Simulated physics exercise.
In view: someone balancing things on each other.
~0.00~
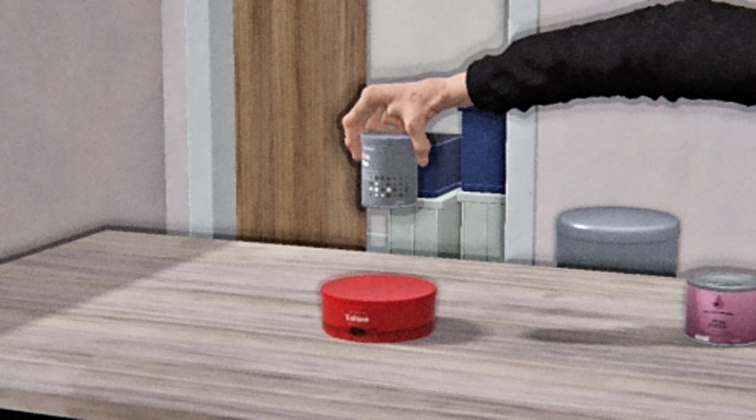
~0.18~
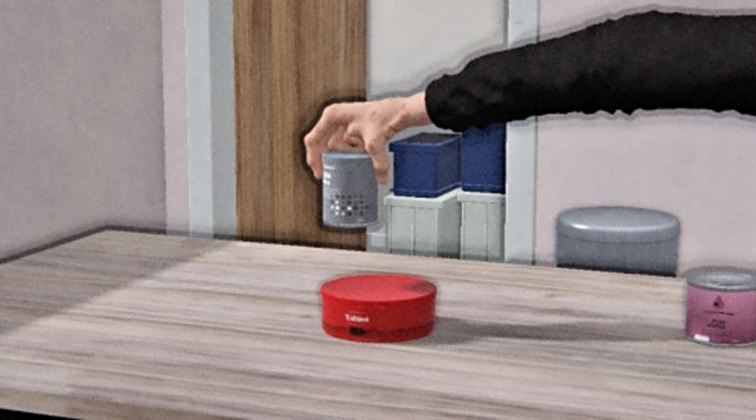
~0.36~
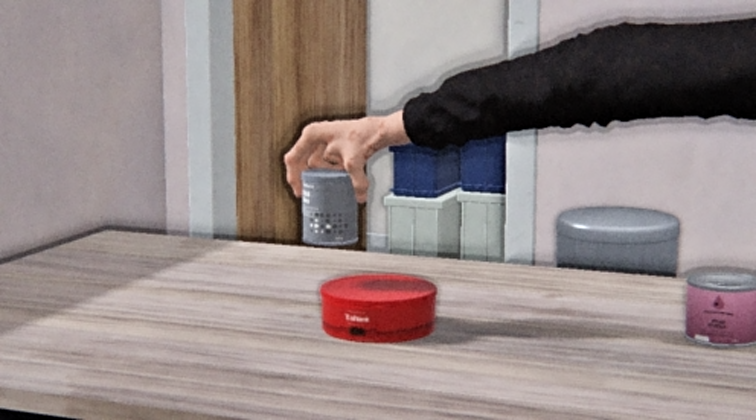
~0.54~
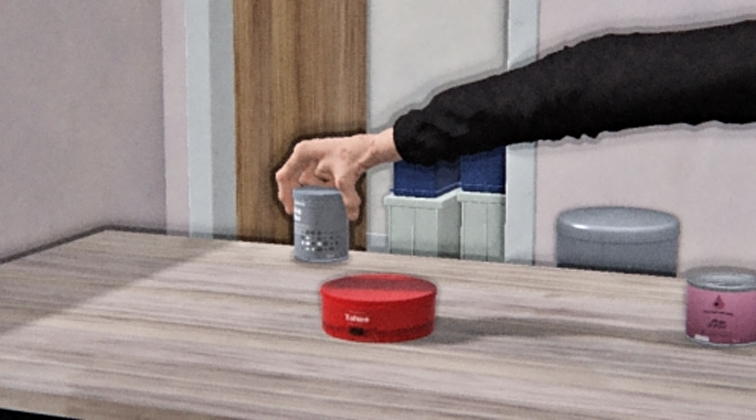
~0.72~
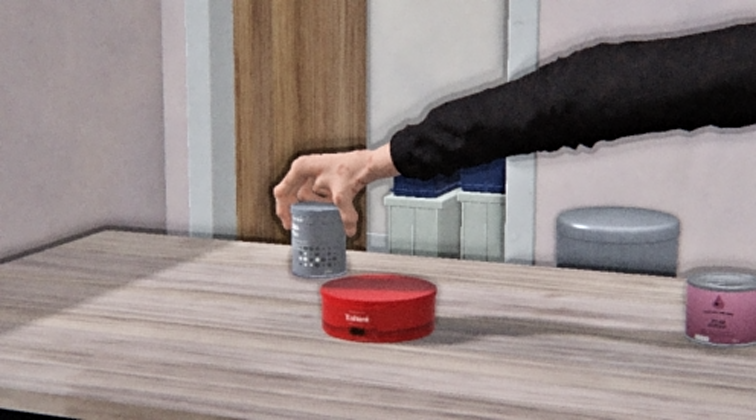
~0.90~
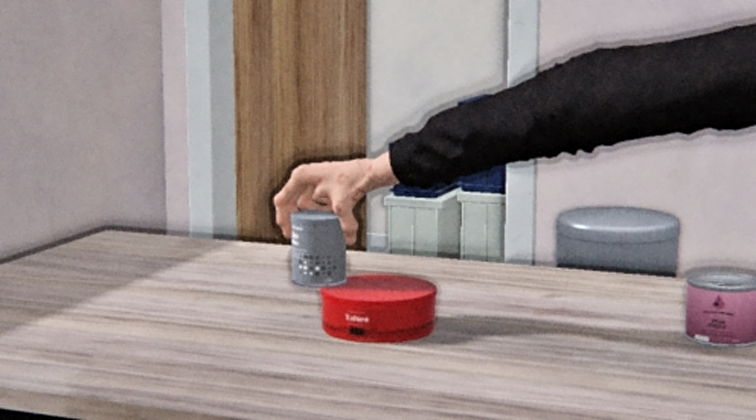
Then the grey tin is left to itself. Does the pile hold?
The pile gives way.
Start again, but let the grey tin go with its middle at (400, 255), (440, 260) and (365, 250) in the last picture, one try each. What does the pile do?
First try: It stays up; second try: It loses its balance; third try: It keeps its balance.
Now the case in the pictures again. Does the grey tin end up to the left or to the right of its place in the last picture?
To the left.
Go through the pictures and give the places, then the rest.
On its way; grey tin (390, 170); pink tub (724, 309), in the first frame.
On its way; grey tin (351, 188); pink tub (724, 309), in the second frame.
On its way; grey tin (330, 206); pink tub (724, 309), in the third frame.
On its way; grey tin (322, 224); pink tub (724, 309), in the fourth frame.
On its way; grey tin (319, 239); pink tub (724, 309), in the fifth frame.
In place under the hand; grey tin (319, 248); pink tub (724, 309), in the sixth frame.
After 1.20 s, grey tin tipped 45° from how it was near (299, 261).
After 1.30 s, grey tin now fallen.
At rest (2.0 s), fallen, grey tin; the other 2 in place. Seen from the same camera at the end, grey tin near (271, 291). The pile loses its balance.
